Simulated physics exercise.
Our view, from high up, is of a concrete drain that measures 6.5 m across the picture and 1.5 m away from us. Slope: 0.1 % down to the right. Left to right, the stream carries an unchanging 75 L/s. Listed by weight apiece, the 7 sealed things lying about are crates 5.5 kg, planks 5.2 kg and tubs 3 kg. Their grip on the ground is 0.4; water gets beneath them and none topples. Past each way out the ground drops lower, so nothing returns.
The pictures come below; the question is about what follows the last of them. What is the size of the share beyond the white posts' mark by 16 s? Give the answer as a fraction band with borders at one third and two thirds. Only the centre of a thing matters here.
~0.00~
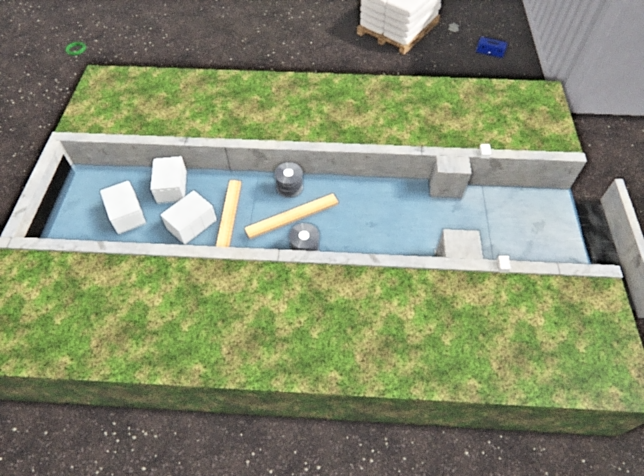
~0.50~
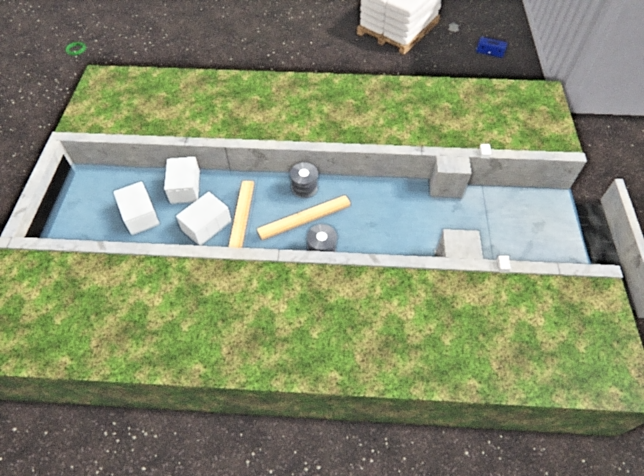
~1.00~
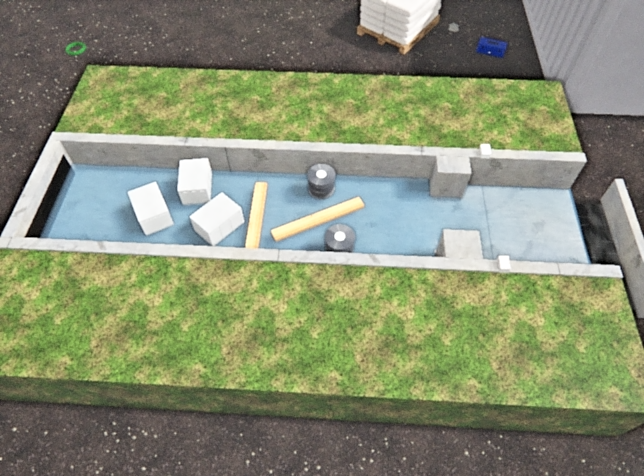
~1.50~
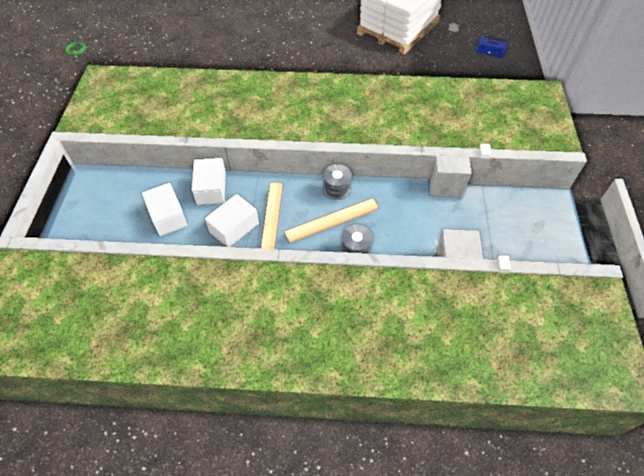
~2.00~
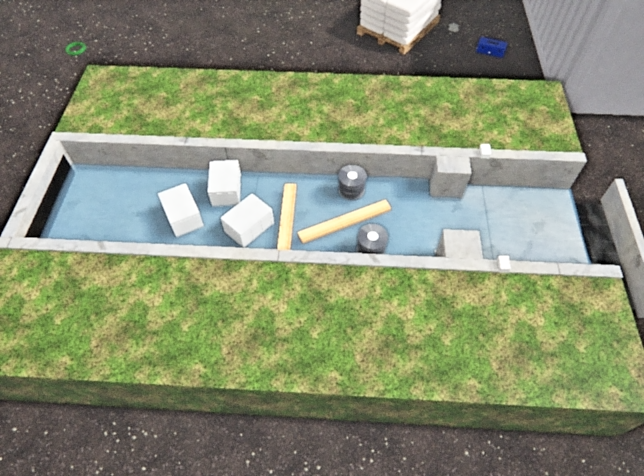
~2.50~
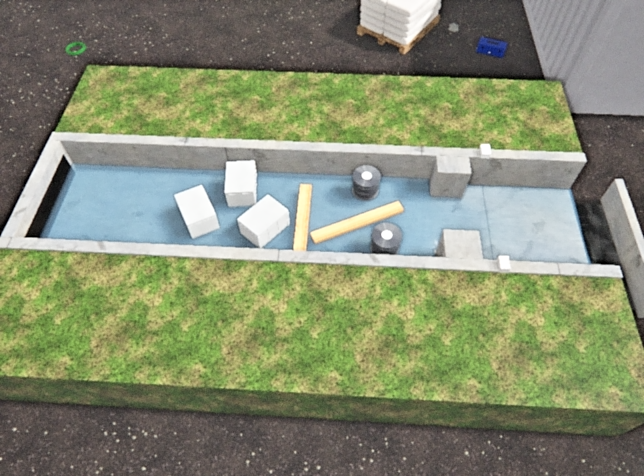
Band: 1/3 up to 2/3.
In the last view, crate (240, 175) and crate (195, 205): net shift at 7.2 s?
Respectively 250 cm and 250 cm.
After 3.5 s 0 of 7 are over the mark; 7 afloat.
After 7.2 s 3 of 7 are over the mark; 4 afloat.
After 12.0 s 3 of 7 are over the mark; 4 afloat.
After 16.0 s 3 of 7 are over the mark; 4 afloat.
